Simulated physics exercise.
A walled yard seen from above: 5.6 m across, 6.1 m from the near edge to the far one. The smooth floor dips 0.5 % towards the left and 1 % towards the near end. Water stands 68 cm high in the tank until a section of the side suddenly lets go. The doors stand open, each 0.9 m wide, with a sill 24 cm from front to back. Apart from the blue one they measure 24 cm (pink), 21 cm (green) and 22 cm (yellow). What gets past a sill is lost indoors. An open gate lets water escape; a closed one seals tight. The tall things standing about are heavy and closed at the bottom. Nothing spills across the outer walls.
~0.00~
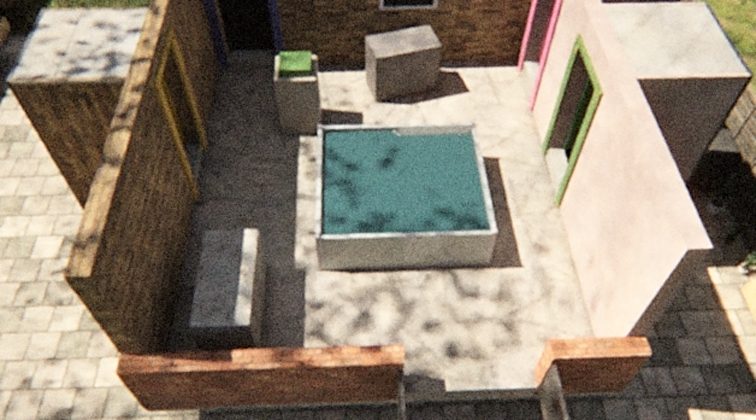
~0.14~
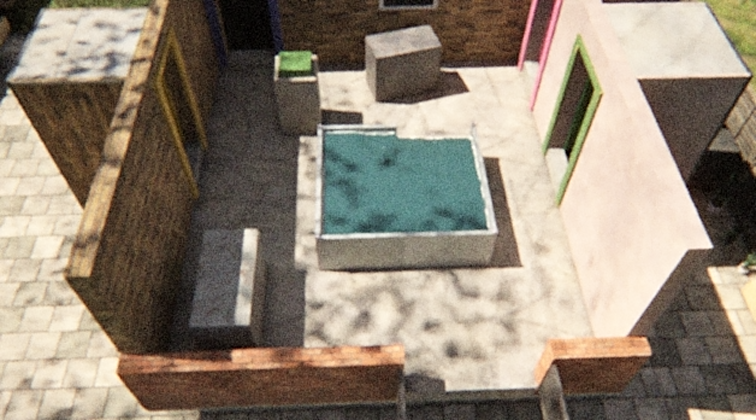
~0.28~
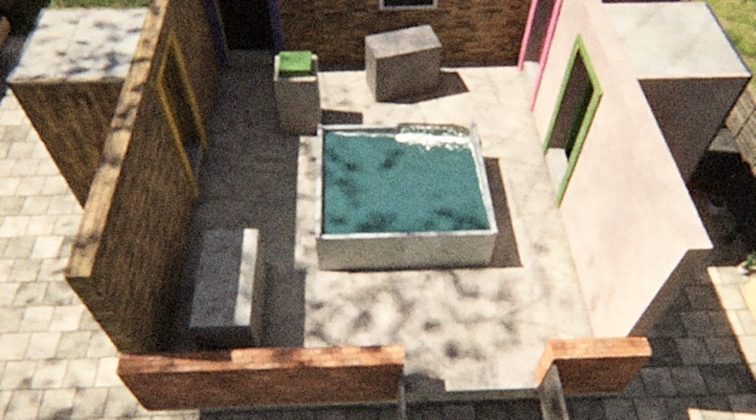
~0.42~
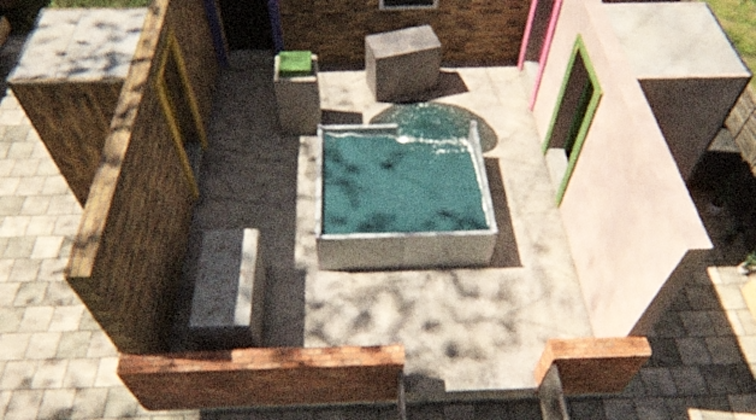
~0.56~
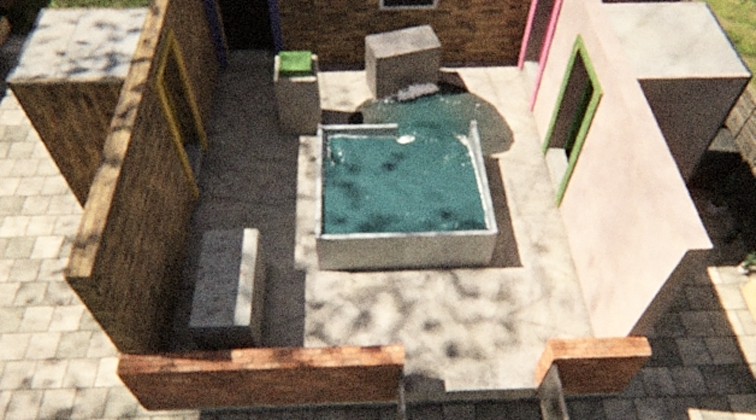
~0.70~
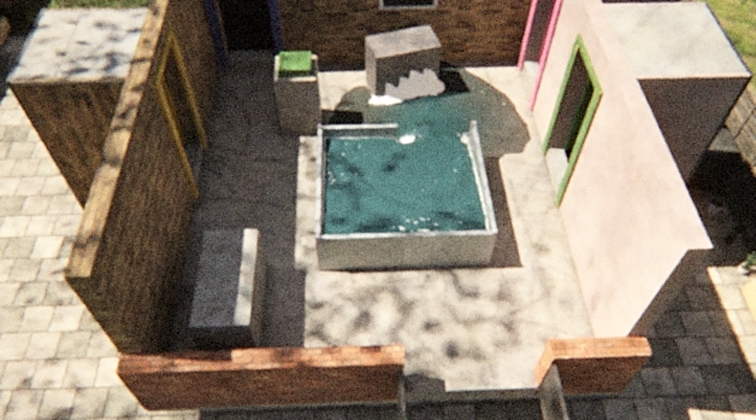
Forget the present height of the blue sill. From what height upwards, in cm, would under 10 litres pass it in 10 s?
Close to 13.5 cm is just enough.
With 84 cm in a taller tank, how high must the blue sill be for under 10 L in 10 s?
Some 18 cm.
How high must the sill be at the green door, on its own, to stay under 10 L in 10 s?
Roughly 7.0 cm at green.
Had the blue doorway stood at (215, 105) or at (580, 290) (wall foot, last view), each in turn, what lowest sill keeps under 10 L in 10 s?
Roughly 16 and 10.0 cm.
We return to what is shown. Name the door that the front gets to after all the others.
It is the yellow one.
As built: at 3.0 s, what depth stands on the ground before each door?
In cm: Pink 31, blue 12, green 7, yellow 0.
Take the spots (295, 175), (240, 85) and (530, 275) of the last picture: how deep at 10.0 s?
In that order: 3, 8 and 7 cm.
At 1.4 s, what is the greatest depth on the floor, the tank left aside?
About 50 cm.
After 1.4 s water covers 25 % of the floor, deepest (50 cm) near (520, 64); it has not reached the blue door.
After 3.0 s water covers 45 % of the floor, deepest (34 cm) near (527, 90); 12 cm at the blue door, 0 litres in over its 18 cm sill.
After 10.0 s water covers 95 % of the floor, deepest (17 cm) near (168, 356); 8 cm at the blue door, 1 litre in over its 18 cm sill.
At the blue door as built, the water arrived by 1.8 s and peaked near 19 cm at 4.4 s.
Run again over the same 10 s with other heights there, 26 litres in over 11 cm, 6 litres over 15 cm. The limit of 10 litres is kept from about 13.5 cm up.
